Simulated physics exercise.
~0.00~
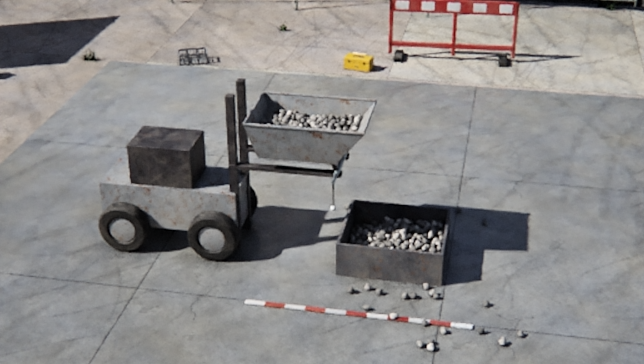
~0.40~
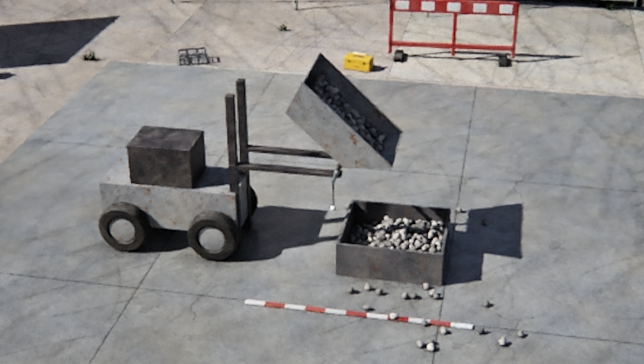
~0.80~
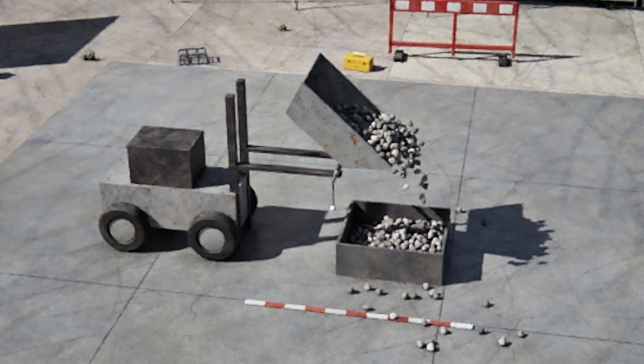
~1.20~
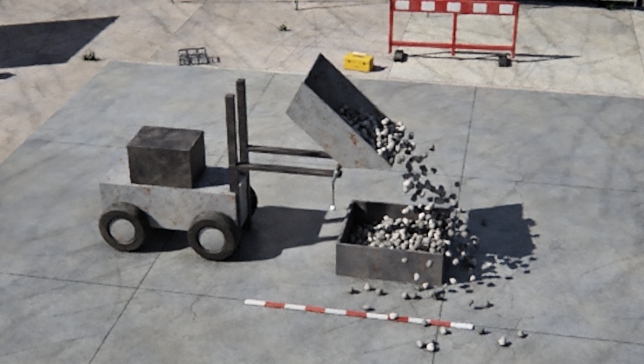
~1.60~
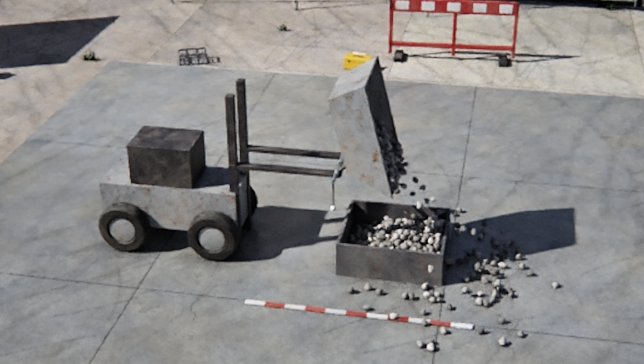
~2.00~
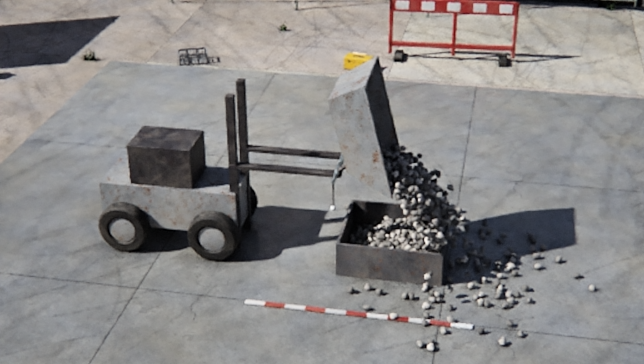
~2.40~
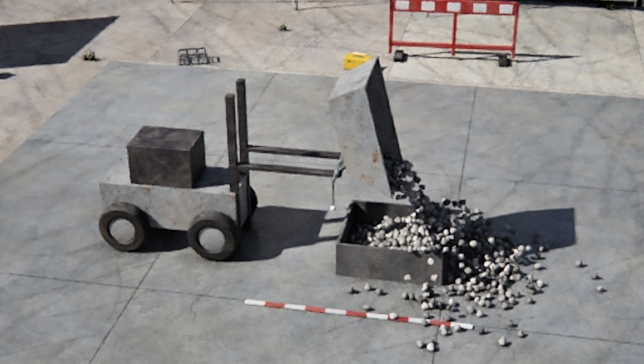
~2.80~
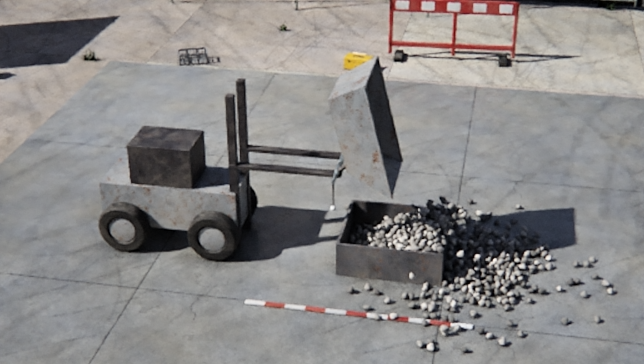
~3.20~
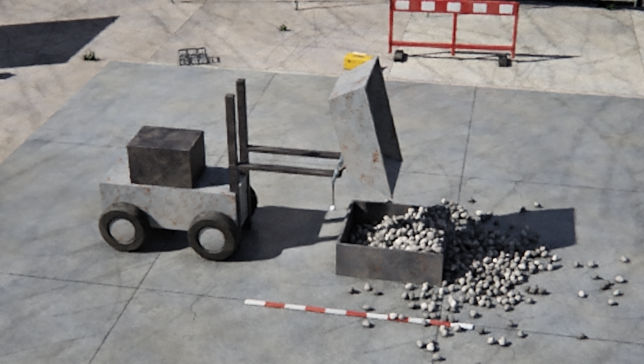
Round stones pouring from a forklift's tipping skip into an already filled bin, many spilling over the right side onto grey paving.
